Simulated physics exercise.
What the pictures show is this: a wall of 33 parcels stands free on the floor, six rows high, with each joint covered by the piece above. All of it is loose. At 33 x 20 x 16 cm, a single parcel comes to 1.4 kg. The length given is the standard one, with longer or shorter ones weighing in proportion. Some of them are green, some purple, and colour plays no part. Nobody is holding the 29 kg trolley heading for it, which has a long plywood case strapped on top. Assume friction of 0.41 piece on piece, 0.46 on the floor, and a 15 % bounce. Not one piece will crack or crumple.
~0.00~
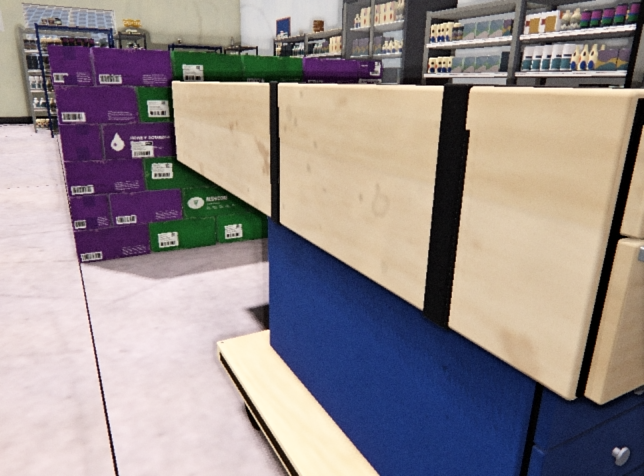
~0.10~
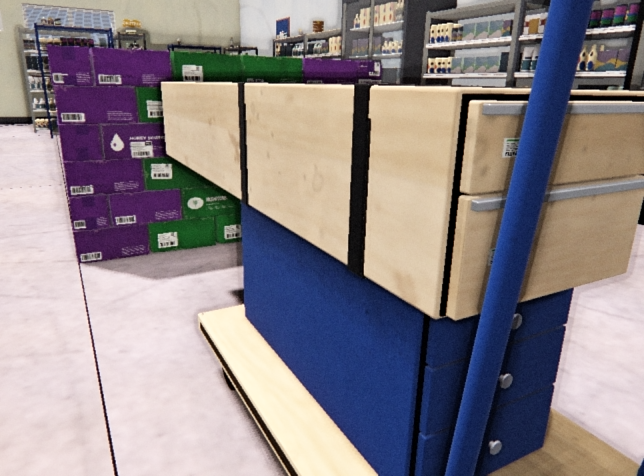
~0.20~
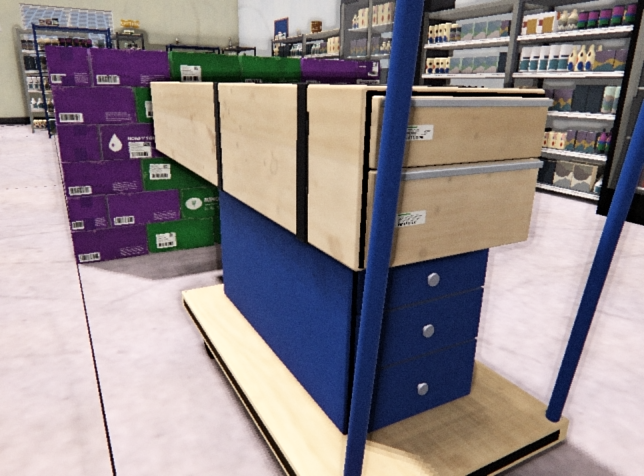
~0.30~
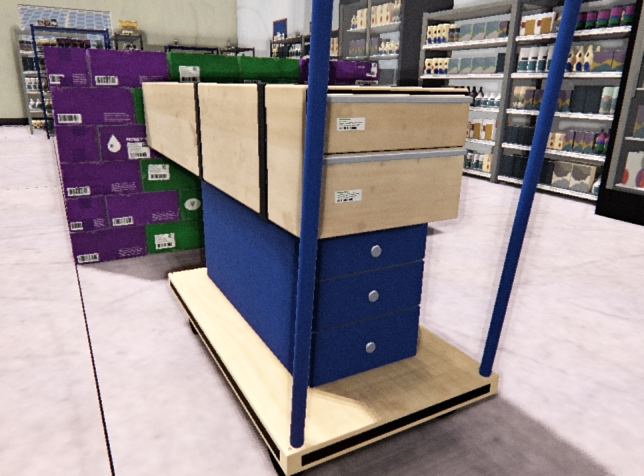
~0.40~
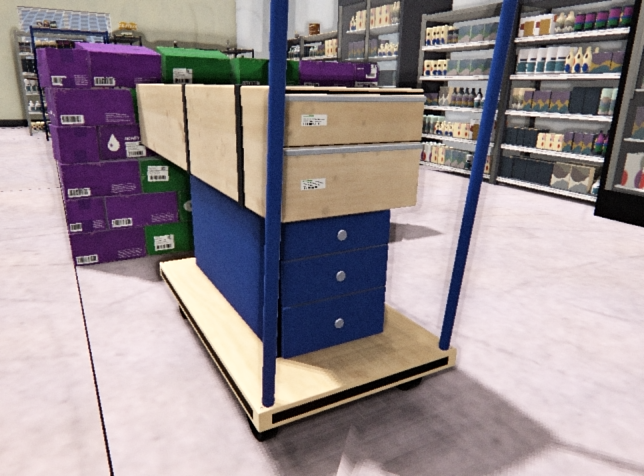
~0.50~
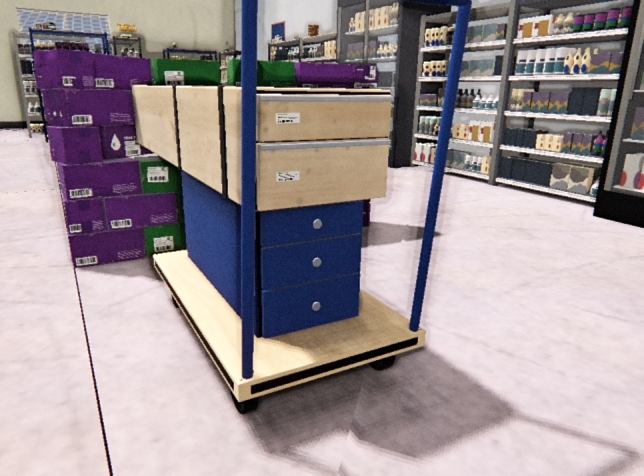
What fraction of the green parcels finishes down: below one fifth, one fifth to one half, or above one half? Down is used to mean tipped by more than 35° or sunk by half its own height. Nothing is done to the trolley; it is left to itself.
One fifth to one half.
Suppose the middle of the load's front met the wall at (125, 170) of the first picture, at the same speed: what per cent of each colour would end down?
Purple 50%, green 40%.
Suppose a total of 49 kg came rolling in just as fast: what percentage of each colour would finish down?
The split would be purple 20, then green 30 per cent.
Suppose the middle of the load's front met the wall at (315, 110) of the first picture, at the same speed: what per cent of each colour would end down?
Result - purple: 30 %; green: 30 %.
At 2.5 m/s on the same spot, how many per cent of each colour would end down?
Share down, in per cent: Purple 20, green 30.
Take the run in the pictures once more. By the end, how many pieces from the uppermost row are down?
Top row tally: 4.
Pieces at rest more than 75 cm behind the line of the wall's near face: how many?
About 8 of them.
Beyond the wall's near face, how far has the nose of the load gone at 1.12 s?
It has gone roughly 80 centimetres beyond.
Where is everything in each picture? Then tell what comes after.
In the first frame (places mark the middle of the side facing us), load (177, 107) 57 cm short of the wall; top green parcel (275, 73); top purple parcel (134, 68); nothing disturbed.
Load (166, 105) 39 cm short of the wall; top green parcel (274, 73), in the second frame.
Load (155, 103) 21 cm short of the wall; top green parcel (273, 73), in the third frame.
Load (146, 102) 26 mm short of the wall; top green parcel (272, 74), in the fourth frame.
Load (139, 103) 11 cm into the wall's line; top green parcel (270, 75); top purple parcel (128, 71) leaning 14°; steepest lean 14°, the parcel at (200, 74); 7 disturbed, none down, in the fifth frame.
Load (135, 103) 24 cm into the wall's line; top green parcel (265, 77) shifted 34 mm; top purple parcel (124, 73) shifted 22 cm; 11 disturbed, none down, in the sixth frame.
After 0.76 s, load 52 cm past the wall's line, still rolling; 4 of the 15 green parcels down (6 of 33 in all colours); top green parcel leaning 24°; top purple parcel leaning 41°, 21 cm lower.
After 1.12 s, load 82 cm past the wall's line, still rolling; 5 of the 15 green parcels down (9 of 33 in all colours); top green parcel on its side; top purple parcel upside down.
At rest (2.2 s), load 84 cm past the wall's line, stopped; 5 of the 15 green parcels down (9 of 33 in all colours); top green parcel on its side; top purple parcel upside down. That is 33 per cent. As the last picture would show them, middles, top green parcel near (233, 184).
